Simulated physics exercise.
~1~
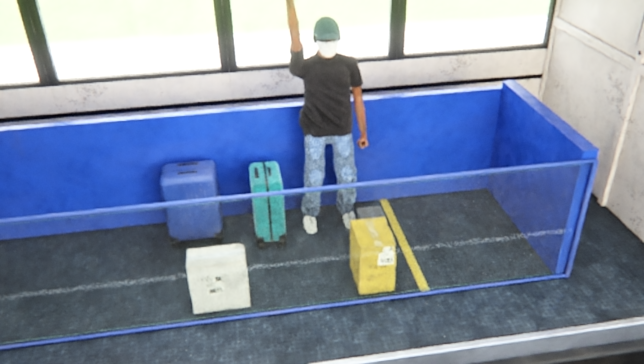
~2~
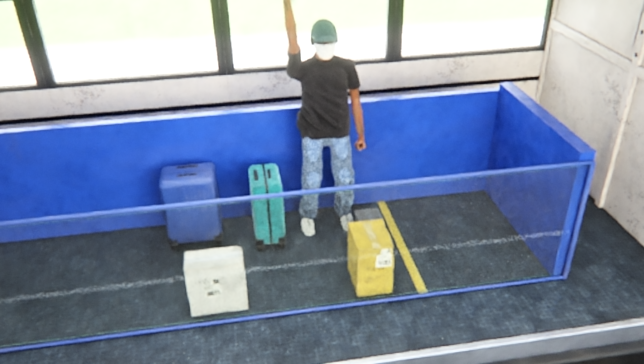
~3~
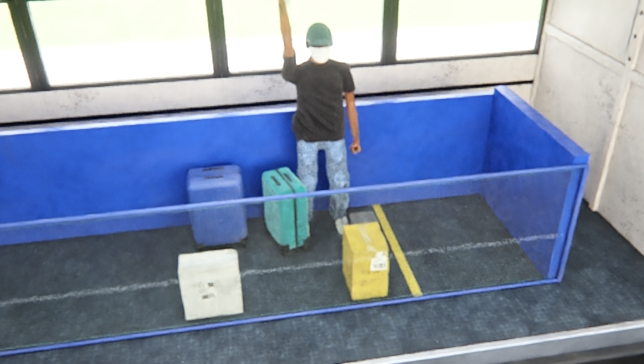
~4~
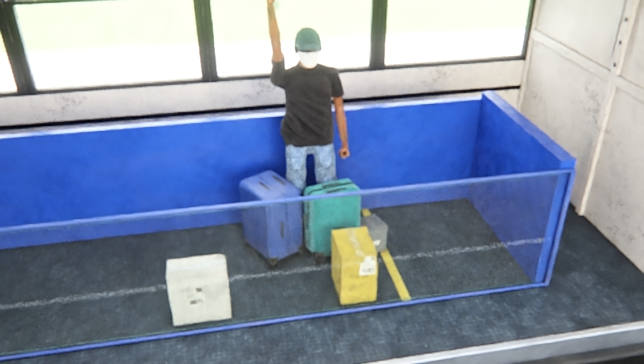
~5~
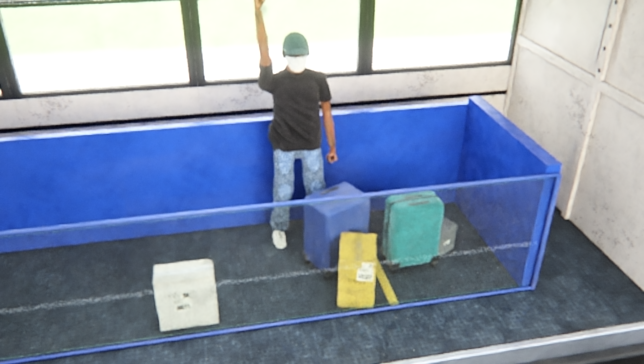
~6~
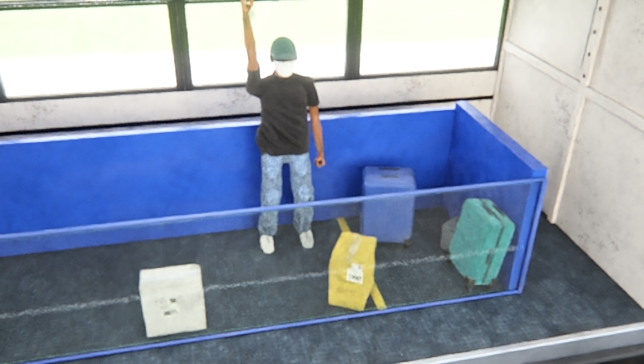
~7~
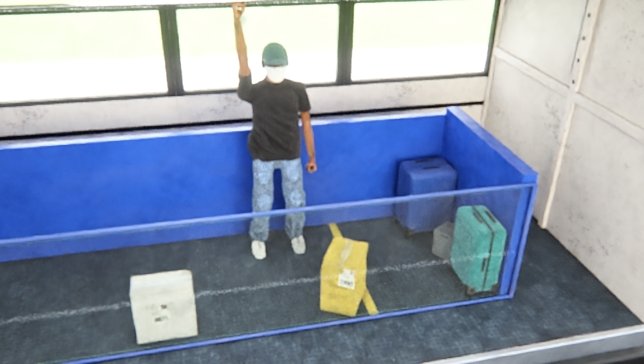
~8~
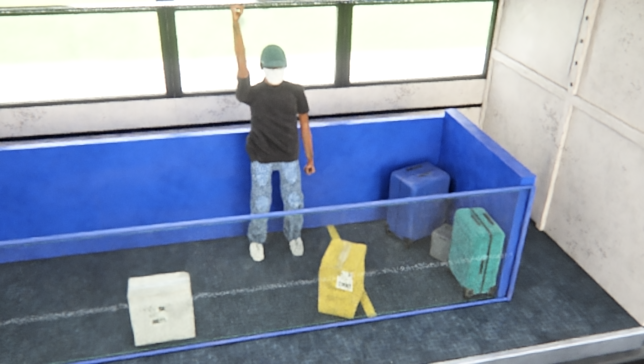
A person in a green cap stood with one arm raised while the blue and teal suitcases rolled right past the yellow line with a small grey tub, stopping near the bay's right end, as the yellow pack and white carton stayed short of it.
